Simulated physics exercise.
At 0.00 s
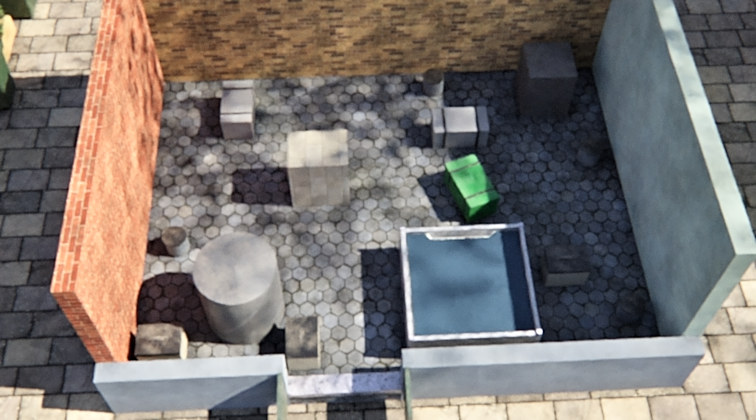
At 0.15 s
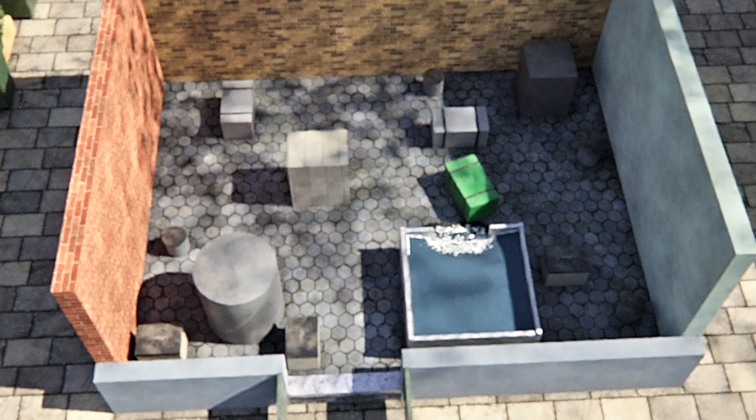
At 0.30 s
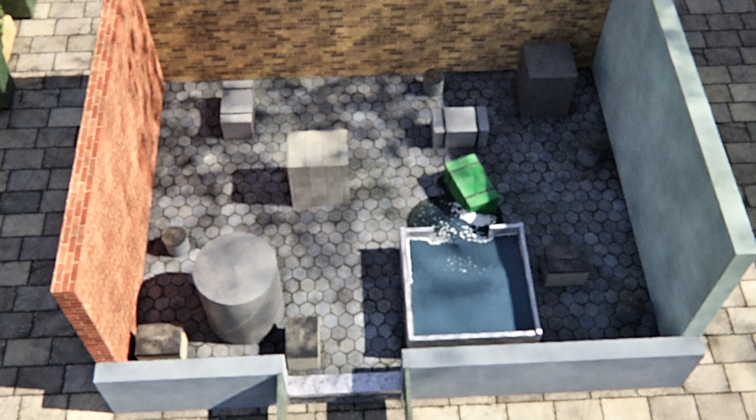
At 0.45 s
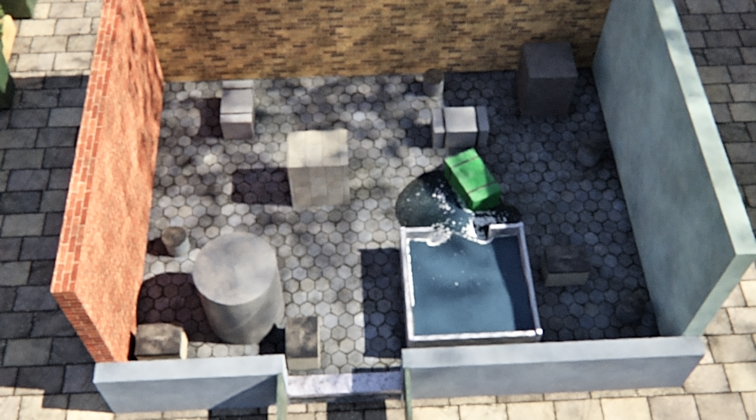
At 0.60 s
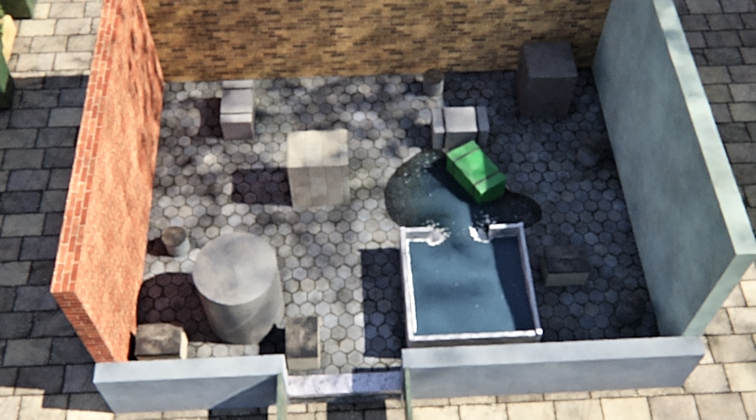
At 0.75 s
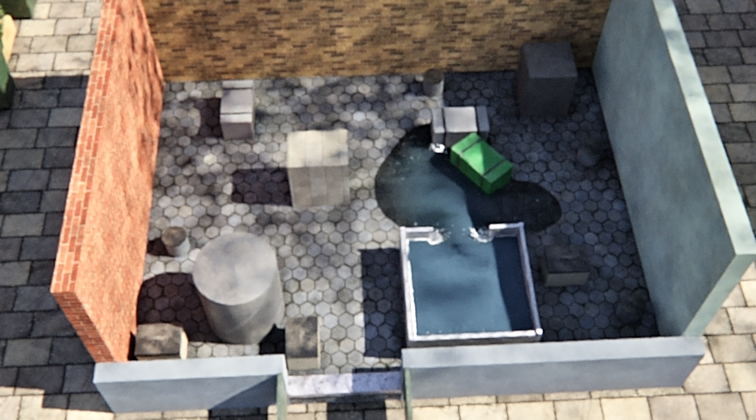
In a walled yard, water pours from an open tank and pushes a green trunk back.
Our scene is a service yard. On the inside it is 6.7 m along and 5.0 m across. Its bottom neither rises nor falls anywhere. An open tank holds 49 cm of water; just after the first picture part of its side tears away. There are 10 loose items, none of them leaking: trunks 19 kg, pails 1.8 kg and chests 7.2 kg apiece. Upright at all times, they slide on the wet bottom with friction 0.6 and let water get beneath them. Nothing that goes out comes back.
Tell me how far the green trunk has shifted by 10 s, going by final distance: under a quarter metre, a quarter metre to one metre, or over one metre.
Over one metre.
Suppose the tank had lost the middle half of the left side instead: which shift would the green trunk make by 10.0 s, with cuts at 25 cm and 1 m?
So, for the green trunk: It holds steady.
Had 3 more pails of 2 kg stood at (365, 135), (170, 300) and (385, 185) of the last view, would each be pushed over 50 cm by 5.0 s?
Taking them in order: Far enough, not far enough and far enough.
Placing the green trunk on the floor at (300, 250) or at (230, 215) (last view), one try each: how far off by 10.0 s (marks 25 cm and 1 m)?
I'd expect that it remains where it was first and remains where it was second.
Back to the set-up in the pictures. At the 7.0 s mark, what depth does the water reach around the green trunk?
Depth approx. 6 cm.
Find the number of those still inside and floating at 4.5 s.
At that instant the tally stands at 4.
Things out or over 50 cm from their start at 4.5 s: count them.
It comes to 3.
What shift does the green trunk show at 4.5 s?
It is about 150 cm out of place by then.
After 2.0 s the green trunk is near (532, 109), 1.6 m from its start, aground; 0 of 10 are out; 2 afloat.
After 4.5 s the green trunk is near (536, 109), 1.6 m from its start, afloat; 0 of 10 are out; 4 afloat.
After 7.0 s the green trunk is near (542, 125), 1.5 m from its start, afloat; 0 of 10 are out; 4 afloat.
After 10.0 s the green trunk is near (551, 132), 1.5 m from its start, aground; 0 of 10 are out; 6 afloat.
